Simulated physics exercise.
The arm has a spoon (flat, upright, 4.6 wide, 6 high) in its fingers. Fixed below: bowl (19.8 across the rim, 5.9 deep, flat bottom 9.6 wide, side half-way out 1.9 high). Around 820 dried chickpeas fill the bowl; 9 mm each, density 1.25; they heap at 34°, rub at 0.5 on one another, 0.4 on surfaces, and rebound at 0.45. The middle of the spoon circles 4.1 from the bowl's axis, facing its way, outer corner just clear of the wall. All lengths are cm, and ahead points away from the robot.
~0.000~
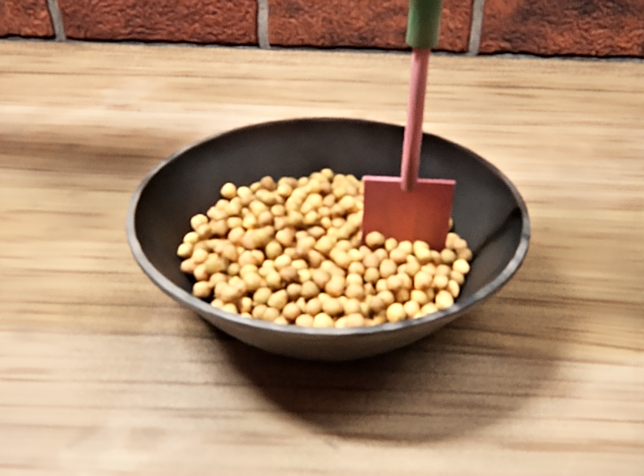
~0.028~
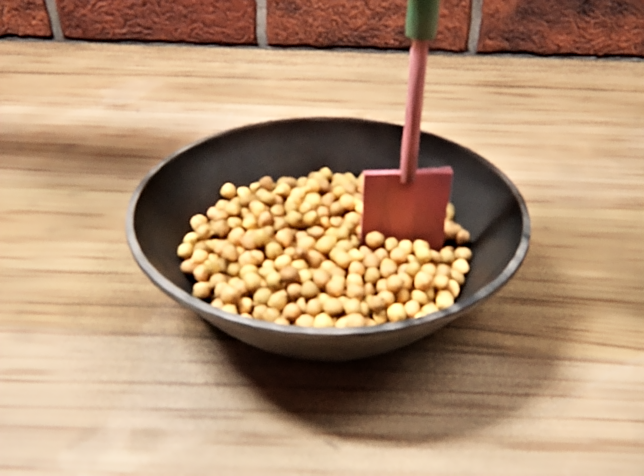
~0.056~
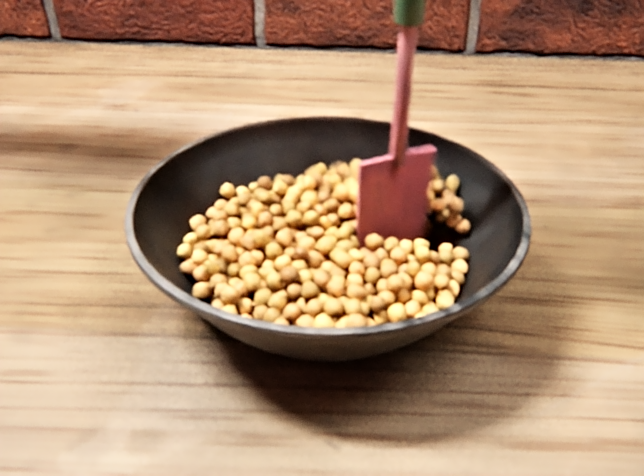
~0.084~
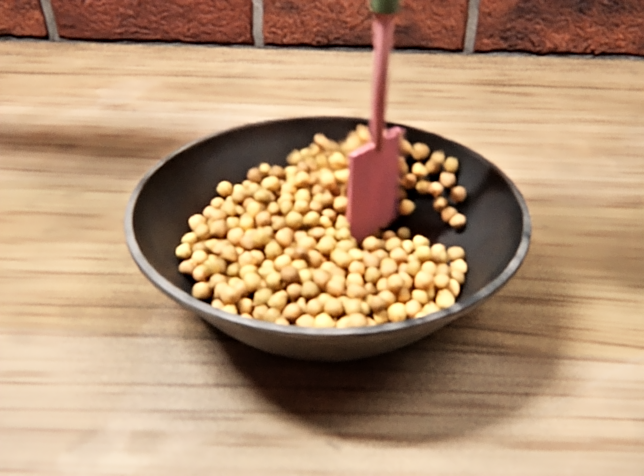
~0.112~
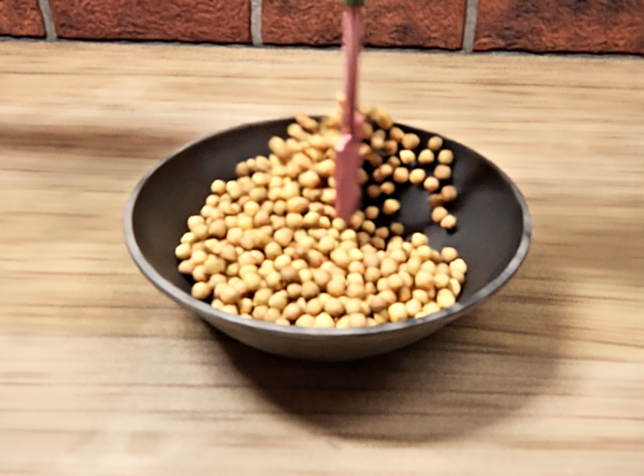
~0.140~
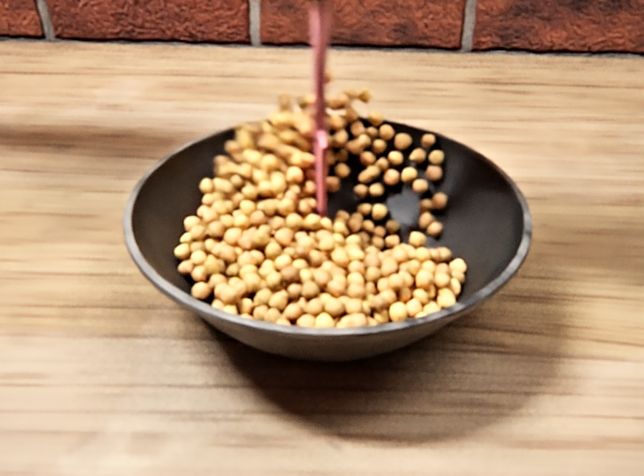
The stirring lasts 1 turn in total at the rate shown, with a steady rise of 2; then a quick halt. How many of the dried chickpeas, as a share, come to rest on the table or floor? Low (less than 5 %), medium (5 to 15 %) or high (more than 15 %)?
Share on the table or floor: High (more than 15 %).
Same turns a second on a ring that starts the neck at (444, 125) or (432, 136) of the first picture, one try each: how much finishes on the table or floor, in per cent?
Some 5 and 15 per cent.
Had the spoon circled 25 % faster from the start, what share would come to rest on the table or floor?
Then about 25 per cent.
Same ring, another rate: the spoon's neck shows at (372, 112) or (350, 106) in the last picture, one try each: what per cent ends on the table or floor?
Some 5 and 10 per cent.
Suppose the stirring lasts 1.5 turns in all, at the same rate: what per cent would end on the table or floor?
Then about 25 per cent.
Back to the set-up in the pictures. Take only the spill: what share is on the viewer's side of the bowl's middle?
Some 60 per cent.
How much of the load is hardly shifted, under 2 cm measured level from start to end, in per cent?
Roughly 30 per cent.
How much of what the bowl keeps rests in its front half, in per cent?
Some 50 per cent.
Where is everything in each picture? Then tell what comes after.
The first picture shows the spoon neck at (412, 153), 0° round; upper third of the load around (315, 244), from x 185 to 465, top at y 175; 816 in the bowl.
The second picture shows the spoon neck at (411, 145), 8° round; upper third of the load around (320, 238), from x 185 to 465, top at y 175.
The third picture shows the spoon neck at (400, 129), 30° round; upper third of the load around (325, 224), from x 185 to 465, top at y 165.
The fourth picture shows the spoon neck at (379, 115), 53° round; upper third of the load around (324, 204), from x 185 to 460, top at y 135.
The fifth picture shows the spoon neck at (351, 106), 76° round; upper third of the load around (311, 192), from x 185 to 460, top at y 100.
The sixth picture shows the spoon neck at (320, 102), 99° round; upper third of the load around (292, 179), from x 185 to 460, top at y 75; 814 in the bowl, 2 in flight or on the tool.
After 0.26 s, 197° round, highest piece 10 above the table; 745 in the bowl, 11 on the table or floor, 60 in flight or on the tool.
After 0.38 s, 295° round, highest piece 9 above the table; 696 in the bowl, 85 on the table or floor, 35 in flight or on the tool.
After 0.63 s, 0° round, highest piece 6 above the table; 655 in the bowl, 160 on the table or floor, 1 in flight or on the tool.
After 1.33 s, 0° round, highest piece 5 above the table; 655 in the bowl, 161 on the table or floor.
In the end, 655 in the bowl, 161 on the table or floor. That is 20 % on the table or floor.
